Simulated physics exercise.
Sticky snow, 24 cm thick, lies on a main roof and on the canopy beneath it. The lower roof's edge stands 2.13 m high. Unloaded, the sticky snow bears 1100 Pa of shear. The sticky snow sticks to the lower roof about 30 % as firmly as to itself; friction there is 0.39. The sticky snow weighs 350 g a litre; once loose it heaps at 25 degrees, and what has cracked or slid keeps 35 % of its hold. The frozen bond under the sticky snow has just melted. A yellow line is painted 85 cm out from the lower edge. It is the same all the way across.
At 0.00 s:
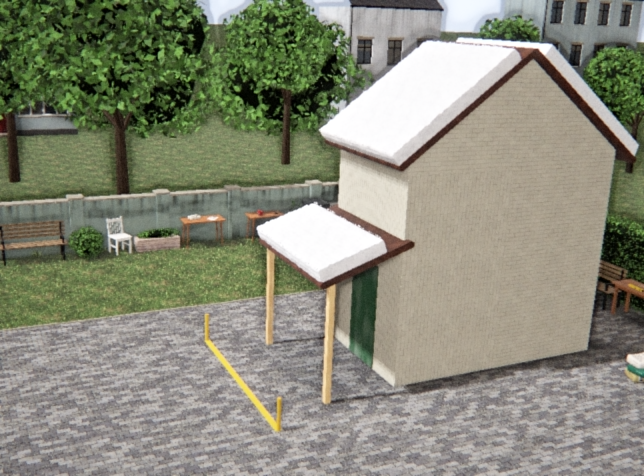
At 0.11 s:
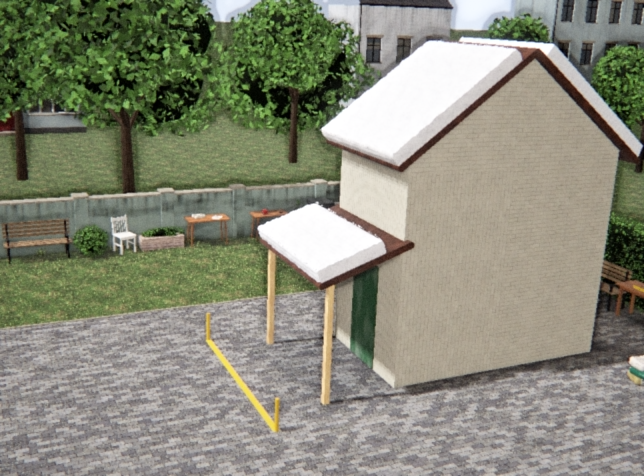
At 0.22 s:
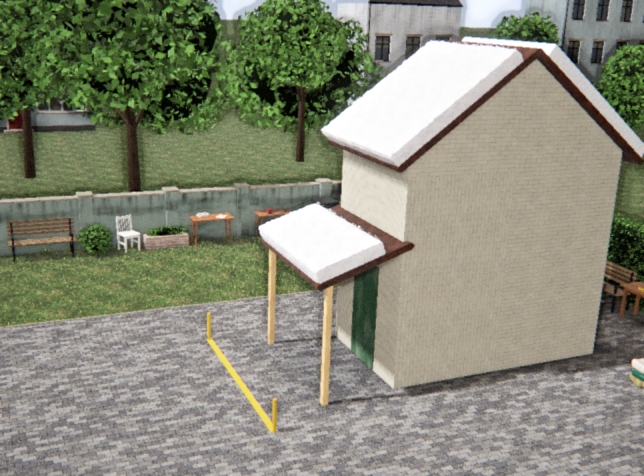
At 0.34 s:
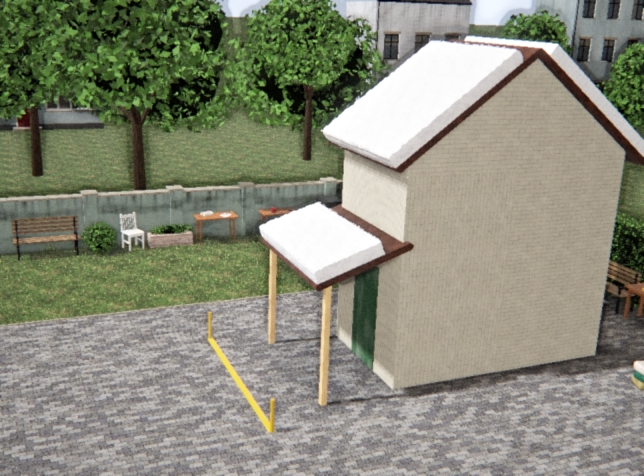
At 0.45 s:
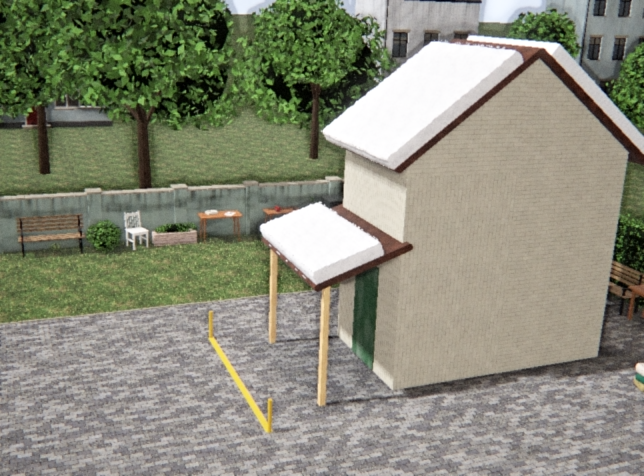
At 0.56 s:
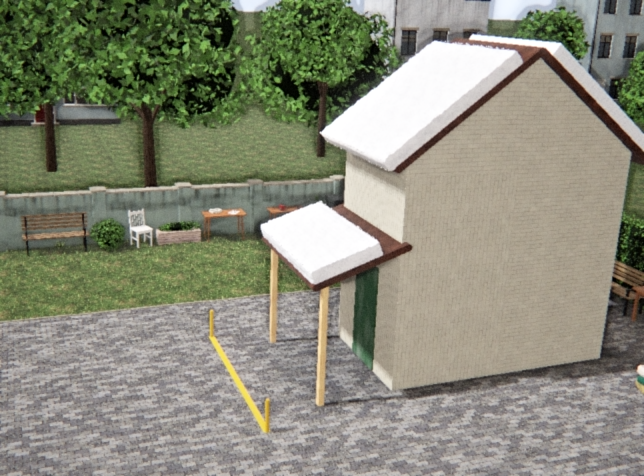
Snow on the main roof barely shifts as the view swings slightly around the small house.
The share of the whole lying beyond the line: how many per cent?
The share of the whole lying beyond the line is near 35 %.
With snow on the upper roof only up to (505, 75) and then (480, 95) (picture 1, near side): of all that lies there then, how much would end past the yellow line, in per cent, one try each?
In turn about 35 %, 20 %.
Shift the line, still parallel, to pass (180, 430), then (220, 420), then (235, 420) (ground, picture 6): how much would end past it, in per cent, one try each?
In that order: 4 %, 16 %, 25 %.
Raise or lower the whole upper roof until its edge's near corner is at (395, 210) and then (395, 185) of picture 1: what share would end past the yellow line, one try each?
In that order: 6 %, 20 %.
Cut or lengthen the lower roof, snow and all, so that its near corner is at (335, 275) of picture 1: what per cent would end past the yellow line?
In that case some 45 per cent.
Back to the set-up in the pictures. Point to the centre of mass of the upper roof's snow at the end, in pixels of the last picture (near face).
At about (262, 379).
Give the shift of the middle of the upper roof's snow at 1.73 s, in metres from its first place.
Some 1.4 m.
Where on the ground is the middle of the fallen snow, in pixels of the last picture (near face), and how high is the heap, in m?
Near (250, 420), some 0.4 m high.
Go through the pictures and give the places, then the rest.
The first frame shows foremost bit of the sticky snow at (398, 162).
The second frame shows foremost bit of the sticky snow at (398, 150), its middle shifted 4 mm.
The third frame shows foremost bit of the sticky snow at (397, 151), its middle shifted 1.3 cm.
The fourth frame shows foremost bit of the sticky snow at (395, 152), its middle shifted 2.9 cm, 1 % of it past the upper edge, in one piece.
The fifth frame shows foremost bit of the sticky snow at (392, 160), its middle shifted 5.5 cm, 2 % of it past the upper edge, in one piece.
The sixth frame shows foremost bit of the sticky snow at (389, 162), its middle shifted 9.2 cm, 4 % of it past the upper edge, in one piece.
After 1.10 s, none is below the lower edge and 0 % is past the line.
After 1.73 s, none is below the lower edge and 0 % is past the line.
After 2.37 s, none is below the lower edge and 0 % is past the line.
After 3.00 s, 30 % is below the lower edge and 4 % is past the line.
After 4.60 s, 65 % is below the lower edge and 35 % is past the line.
